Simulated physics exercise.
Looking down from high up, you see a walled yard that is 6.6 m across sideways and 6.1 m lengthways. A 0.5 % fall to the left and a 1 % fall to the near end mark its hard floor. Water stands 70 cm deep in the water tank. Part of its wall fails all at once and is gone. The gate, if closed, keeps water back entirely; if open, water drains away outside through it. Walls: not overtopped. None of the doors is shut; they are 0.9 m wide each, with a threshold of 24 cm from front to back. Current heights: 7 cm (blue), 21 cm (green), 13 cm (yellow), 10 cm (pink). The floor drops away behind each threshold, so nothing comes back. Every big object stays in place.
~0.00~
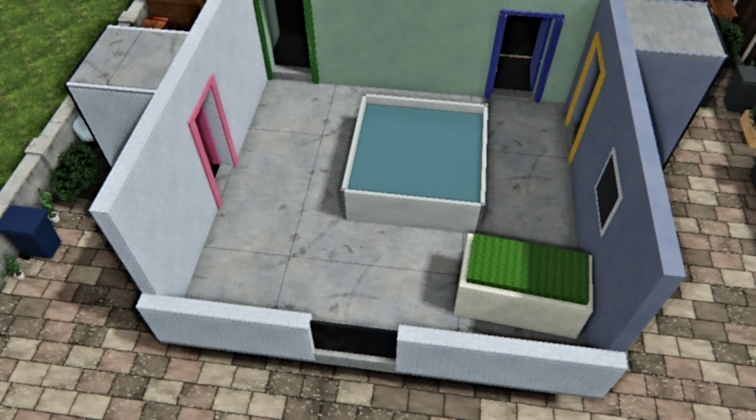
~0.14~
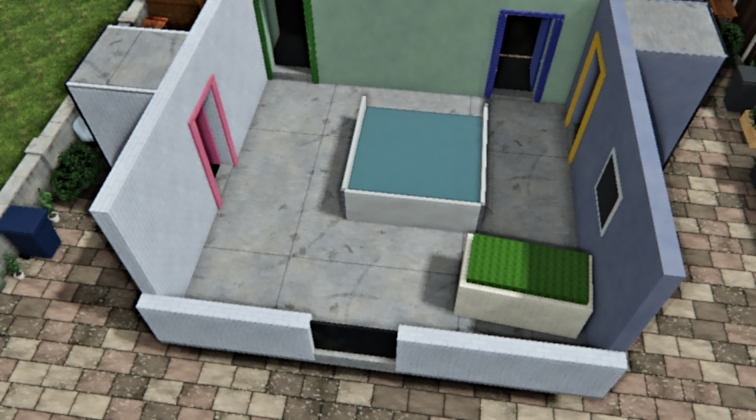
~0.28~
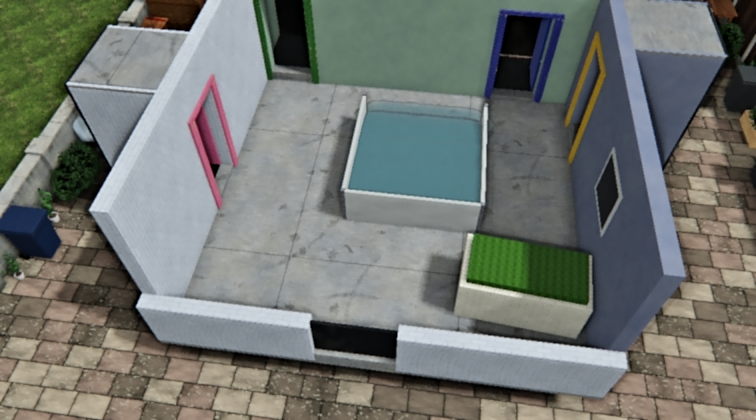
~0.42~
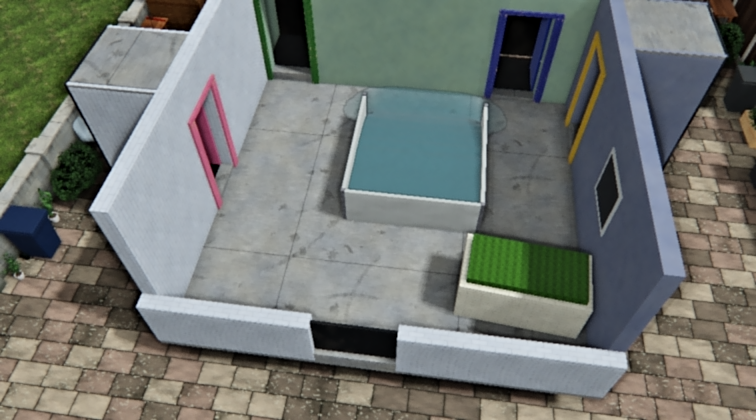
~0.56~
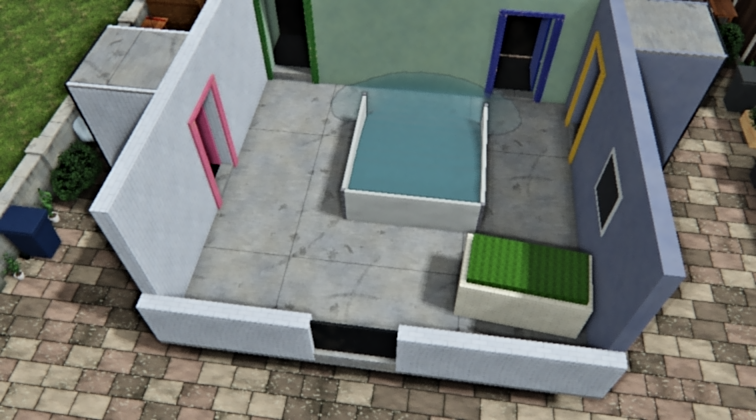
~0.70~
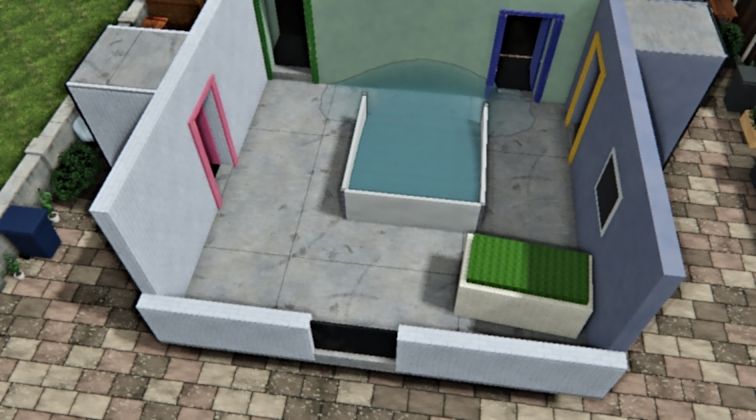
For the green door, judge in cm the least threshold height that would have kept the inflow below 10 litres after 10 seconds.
A threshold of about 31 cm.
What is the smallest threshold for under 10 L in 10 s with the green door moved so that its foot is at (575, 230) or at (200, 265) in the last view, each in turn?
In turn: Roughly 10.5 cm, roughly 15 cm.
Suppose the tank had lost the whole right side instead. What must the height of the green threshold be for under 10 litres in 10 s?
In that case you'd want it roughly 12.5 cm high.
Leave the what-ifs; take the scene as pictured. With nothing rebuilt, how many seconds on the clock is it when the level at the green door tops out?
Roughly at 3.4 s.
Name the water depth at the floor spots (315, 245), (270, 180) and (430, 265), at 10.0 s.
Approx. 11 / 4 / 11 cm.
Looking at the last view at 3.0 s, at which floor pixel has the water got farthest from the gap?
Lab note: Front tip approx. (197, 266).
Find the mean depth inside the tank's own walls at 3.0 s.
About 24 centimetres.
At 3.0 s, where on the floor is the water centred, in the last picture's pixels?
At about (407, 141).
After 1.4 s water covers 20 % of the floor, deepest (53 cm) near (426, 102); 8 cm at the green door, 0 litres in over its 21 cm threshold.
After 3.0 s water covers 45 % of the floor, deepest (39 cm) near (265, 88); 21 cm at the green door, 18 litres in over its 21 cm threshold.
After 10.0 s water covers 95 % of the floor, deepest (21 cm) near (430, 353); 10 cm at the green door, 46 litres in over its 21 cm threshold.
At the green door as built, the water arrived by 1.1 s and peaked near 26 cm at 3.4 s.
Run again over the same 10 s with other heights there, 22 litres in over 26.5 cm, 3 litres over 36 cm. The limit of 10 litres is kept from about 31 cm up.
